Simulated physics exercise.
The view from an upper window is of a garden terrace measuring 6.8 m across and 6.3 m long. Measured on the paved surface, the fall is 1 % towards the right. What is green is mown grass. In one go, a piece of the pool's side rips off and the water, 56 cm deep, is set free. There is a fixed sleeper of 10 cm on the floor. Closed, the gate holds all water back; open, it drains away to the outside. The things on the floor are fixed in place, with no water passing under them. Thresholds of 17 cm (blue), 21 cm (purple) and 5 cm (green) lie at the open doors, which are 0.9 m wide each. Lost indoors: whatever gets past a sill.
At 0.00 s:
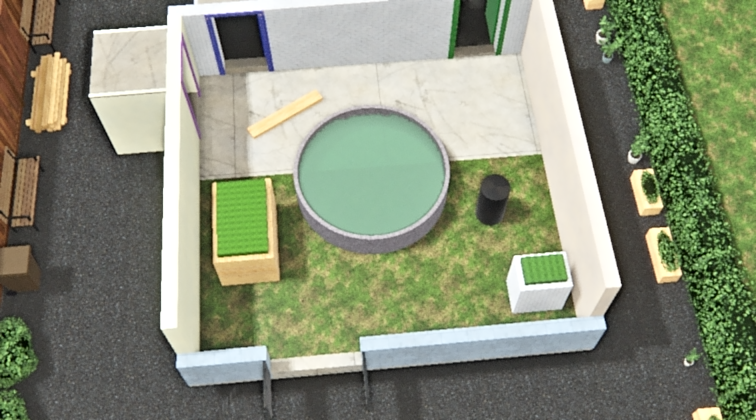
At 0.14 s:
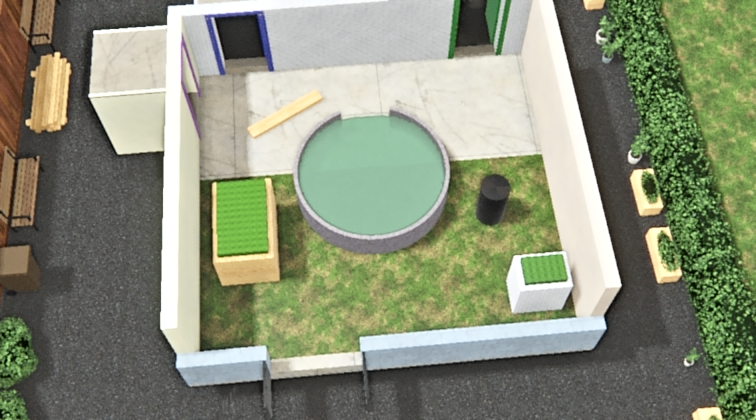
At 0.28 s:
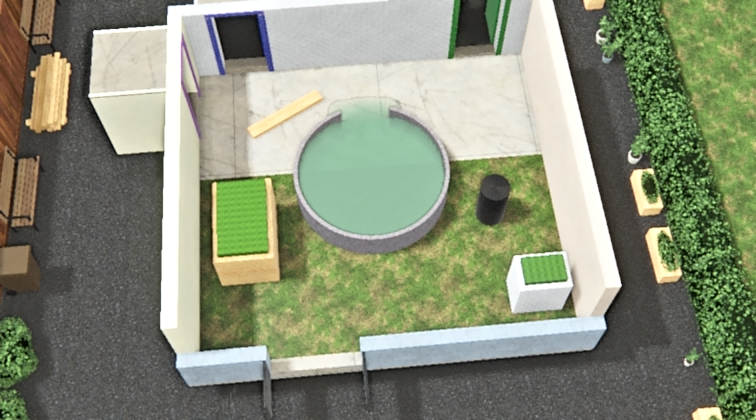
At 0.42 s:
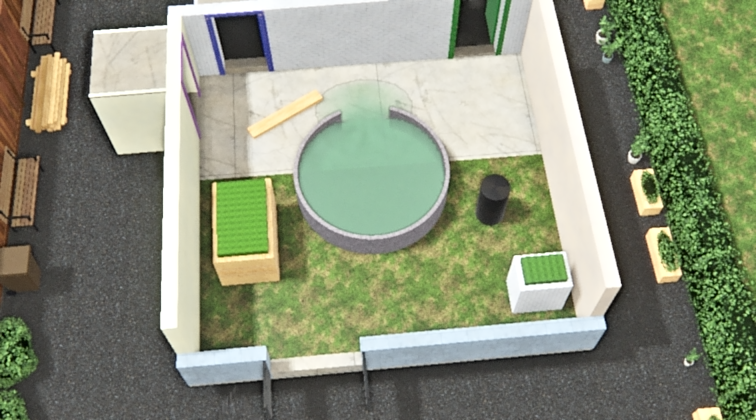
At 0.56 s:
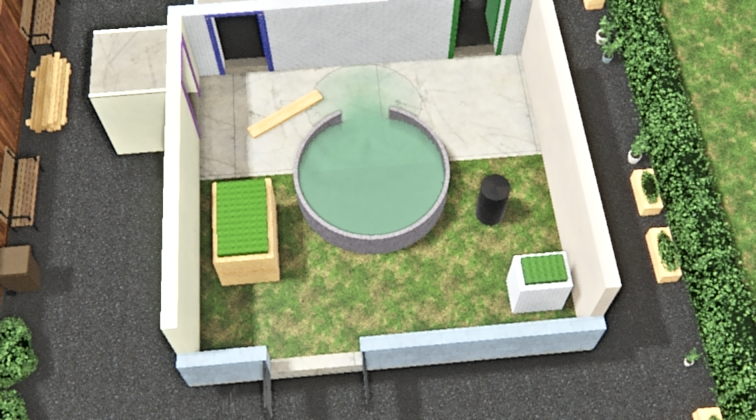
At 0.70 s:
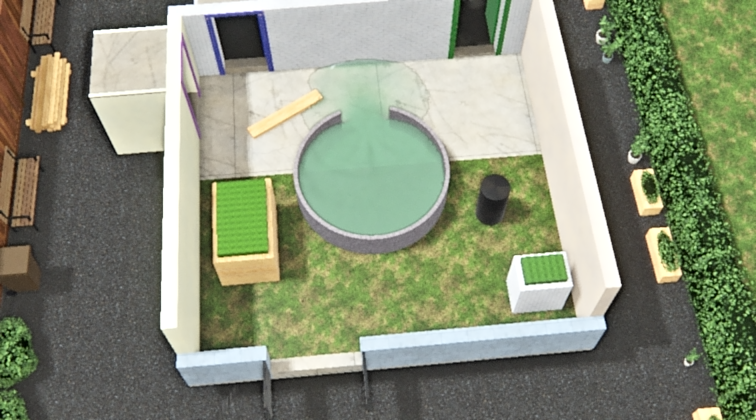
To begin with, a round pool of still green water stands in a walled yard, partly on pale paving and partly on grass. A piece of its far side breaks away, leaving a gap. Water pours out through it and fans across the paving towards the back wall and its open doors.
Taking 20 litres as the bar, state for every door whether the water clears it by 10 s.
As I see it, the inflow at the blue door remains short of the limit, the inflow at the purple door remains short of the limit, the inflow at the green door surpasses the limit.
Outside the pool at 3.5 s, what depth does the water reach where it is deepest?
Max around 27 cm.
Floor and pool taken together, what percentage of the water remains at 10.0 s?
98 %.
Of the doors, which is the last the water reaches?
The purple one.
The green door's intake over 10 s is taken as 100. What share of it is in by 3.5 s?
It comes to about 20 per cent.
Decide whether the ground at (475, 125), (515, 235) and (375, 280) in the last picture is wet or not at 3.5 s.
Going through the three points: Awash, then not yet touched, then not yet touched.
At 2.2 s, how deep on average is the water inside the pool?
It averages close to 40 cm.
After 1.4 s water covers 15 % of the floor and is deepest (36 cm) near (355, 71); blue door not reached, purple door not reached, green door 3 cm at the sill, 0 L in.
After 2.2 s water covers 25 % of the floor and is deepest (38 cm) near (355, 71); blue door 8 cm at the sill, 0 L in, purple door 8 cm at the sill, 0 L in, green door 9 cm at the sill, 1 L in.
After 3.5 s water covers 40 % of the floor and is deepest (27 cm) near (355, 71); blue door 8 cm at the sill, 0 L in, purple door 21 cm at the sill, 0 L in, green door 8 cm at the sill, 9 L in.
After 6.0 s water covers 65 % of the floor and is deepest (21 cm) near (516, 60); blue door 11 cm at the sill, 0 L in, purple door 15 cm at the sill, 0 L in, green door 7 cm at the sill, 27 L in.
After 10.0 s water covers 95 % of the floor and is deepest (16 cm) near (516, 60); blue door 11 cm at the sill, 1 L in, purple door 10 cm at the sill, 0 L in, green door 7 cm at the sill, 53 L in.
